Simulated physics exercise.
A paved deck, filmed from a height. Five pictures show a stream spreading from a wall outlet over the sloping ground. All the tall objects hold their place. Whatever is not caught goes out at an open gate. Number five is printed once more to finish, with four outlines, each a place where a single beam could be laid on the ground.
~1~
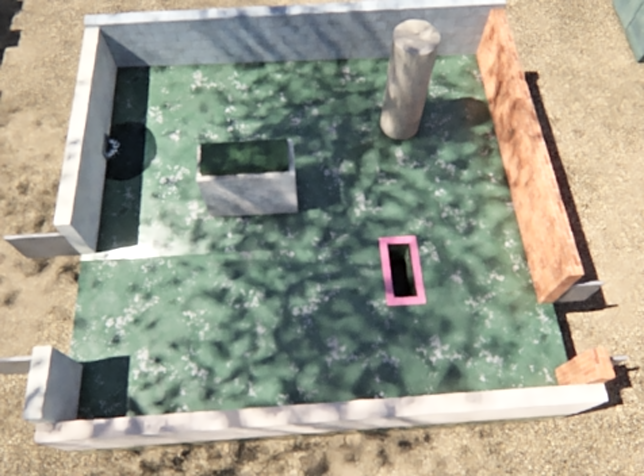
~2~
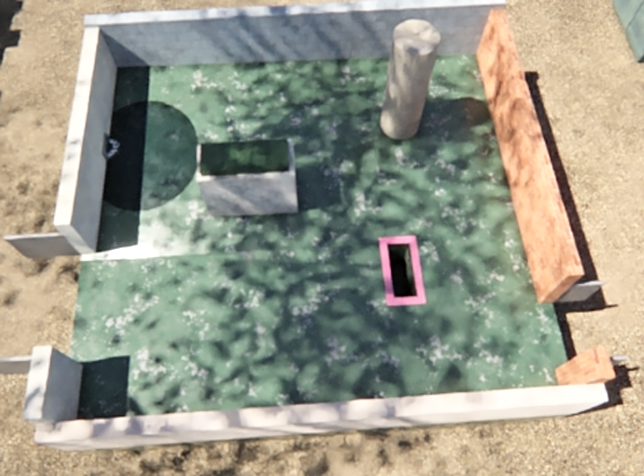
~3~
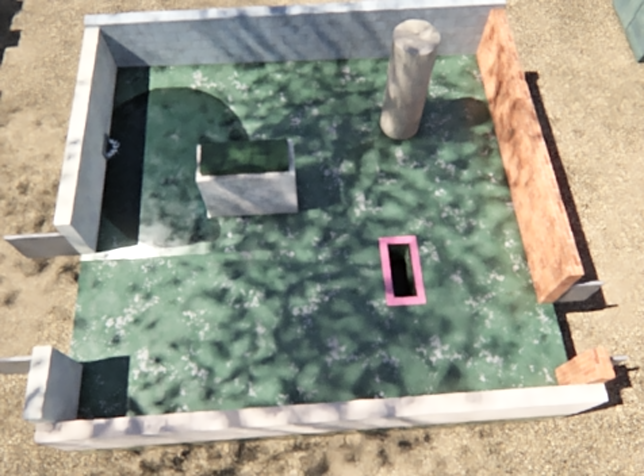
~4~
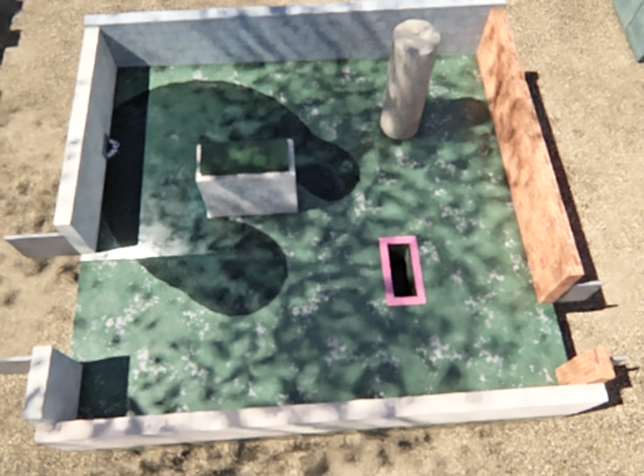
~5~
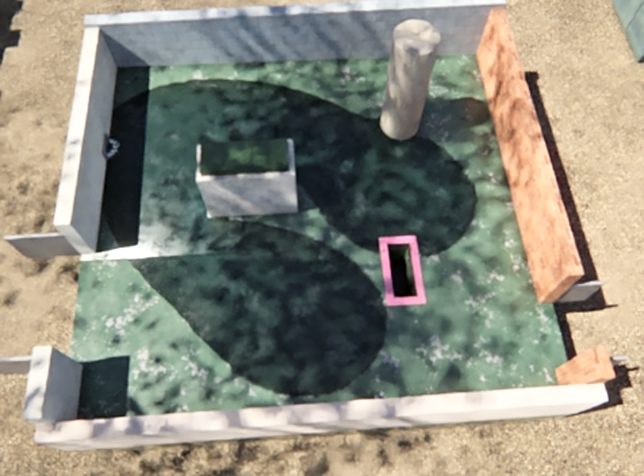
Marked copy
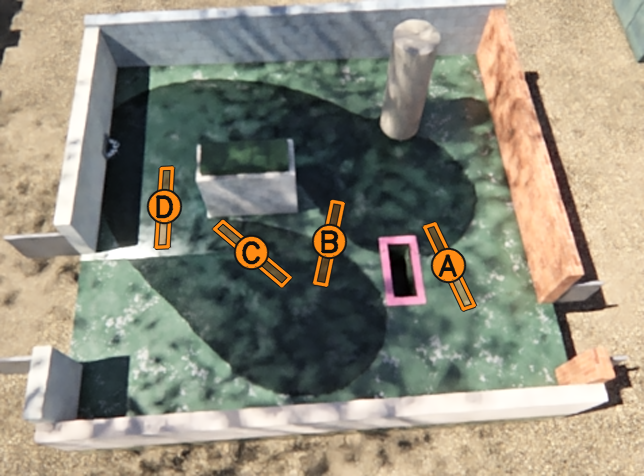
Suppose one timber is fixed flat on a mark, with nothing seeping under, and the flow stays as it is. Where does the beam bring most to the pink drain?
The answer is place A.
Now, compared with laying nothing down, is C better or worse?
Worse.
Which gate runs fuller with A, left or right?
The right one.
In orange, A from (429, 225) to (468, 307); B from (320, 283) to (337, 202); C from (218, 225) to (285, 281); D from (162, 246) to (166, 168).
With A, about 13 % of the stream goes into the pink drain, about 87 % out by the gates.
With B, about 6 % of the stream goes into the pink drain, about 94 % out by the gates.
With C, about 8 % of the stream goes into the pink drain, about 91 % out by the gates.
With D, about 7 % of the stream goes into the pink drain, about 92 % out by the gates.
